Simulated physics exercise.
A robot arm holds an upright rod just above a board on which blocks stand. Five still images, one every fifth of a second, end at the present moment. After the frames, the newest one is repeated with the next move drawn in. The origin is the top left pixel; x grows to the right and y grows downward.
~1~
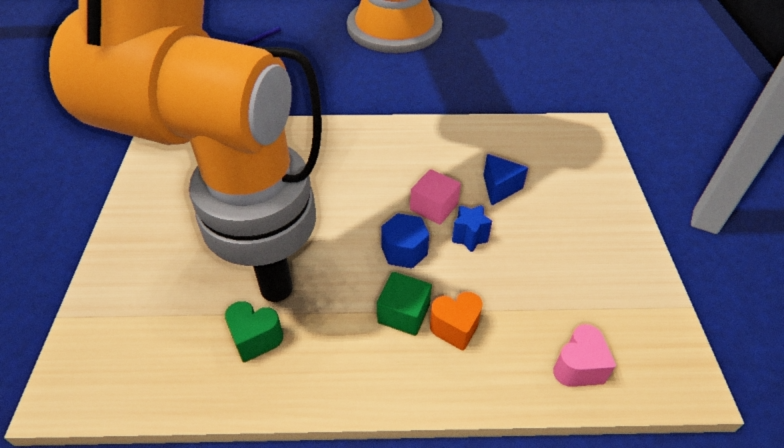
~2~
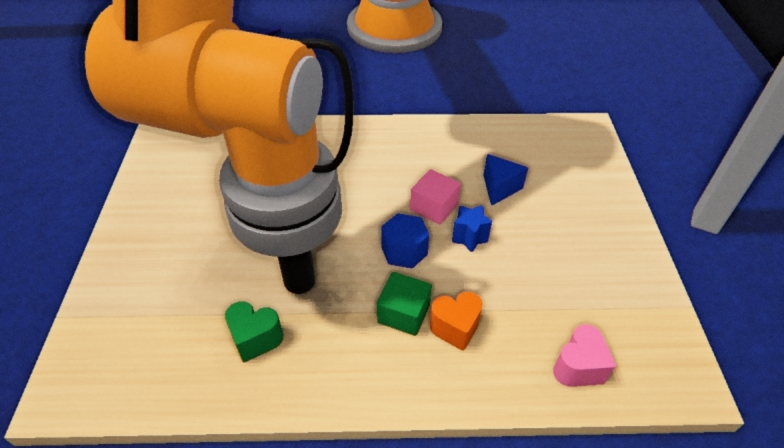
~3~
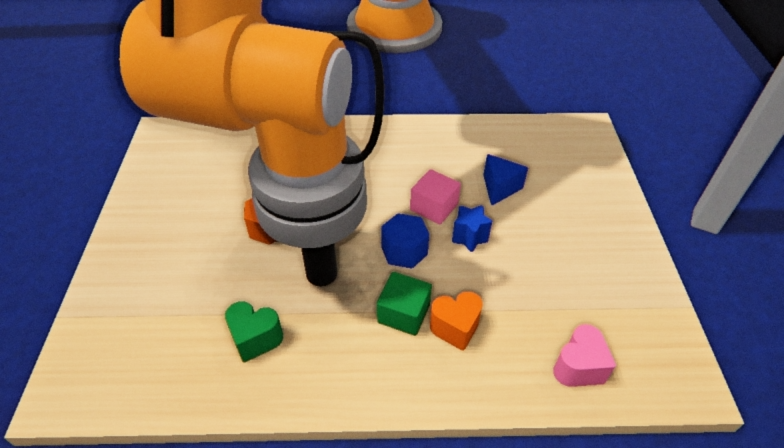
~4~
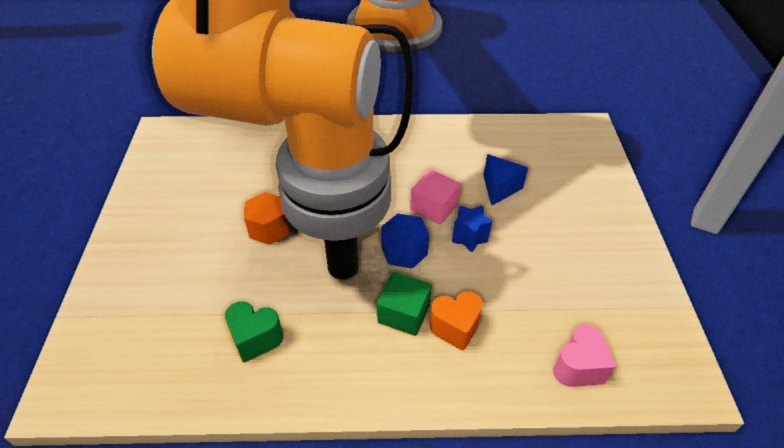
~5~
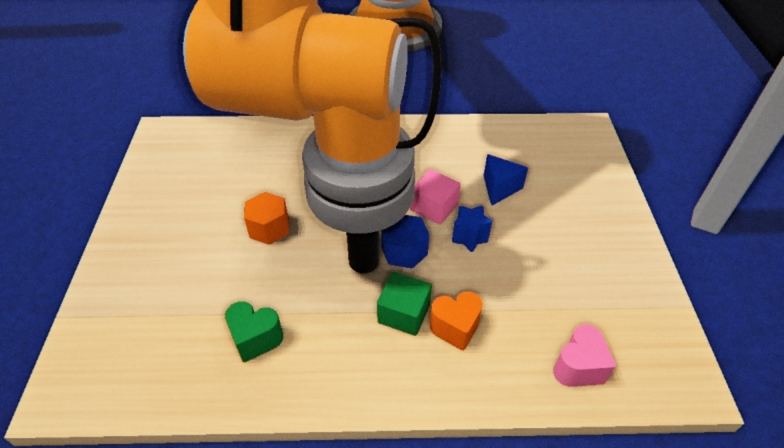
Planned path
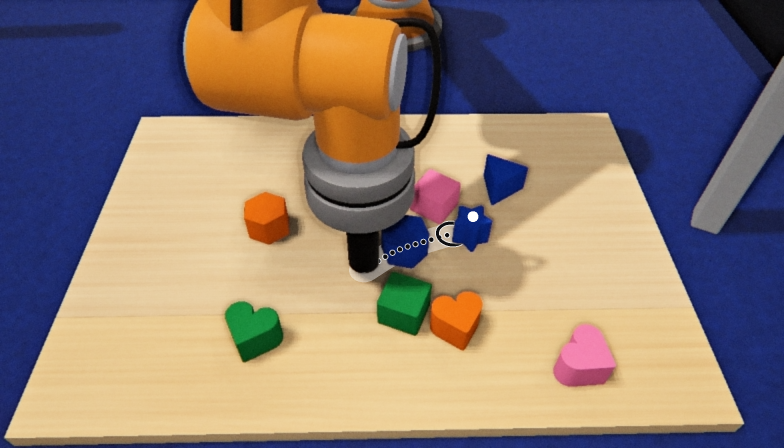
An orange robot arm holds a black upright rod just above a pale wooden board on a blue surface, seen from above at an angle. Blue and pink blocks sit right of centre, with a green block and orange heart below, a green heart at left and a pink heart at right. The arm glides steadily rightward and slightly away, uncovering an orange block, while every block stays still.
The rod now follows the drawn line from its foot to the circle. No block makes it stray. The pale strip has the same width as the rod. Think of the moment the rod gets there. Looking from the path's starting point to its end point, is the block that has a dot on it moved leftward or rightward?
That block drifts right.
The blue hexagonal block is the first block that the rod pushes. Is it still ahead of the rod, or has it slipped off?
It is still there in front.
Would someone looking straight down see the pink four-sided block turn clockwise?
No, it doesn't check out.
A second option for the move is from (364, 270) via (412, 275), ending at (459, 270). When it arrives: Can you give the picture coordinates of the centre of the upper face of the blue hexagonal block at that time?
If I read the scene right, the answer is (423, 224).
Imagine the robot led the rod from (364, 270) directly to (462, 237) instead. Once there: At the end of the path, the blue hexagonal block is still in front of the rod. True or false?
This is true.
The line goes from (364, 270) over (406, 247) to (452, 234); the dot is on the blue star-shaped block.
On the path given first. One third of the way, rod (392, 245); blue hexagonal block (425, 220).
Two thirds of the way, rod (423, 234); blue hexagonal block (455, 209); pink four-sided block (443, 180), turned 35° anticlockwise; blue star-shaped block (492, 215).
At the end, rod (453, 226); green four-sided block unmoved; blue hexagonal block (484, 200), turned 15° anticlockwise; pink four-sided block (445, 177), turned 50° anticlockwise; blue star-shaped block (518, 214), turned 15° clockwise.
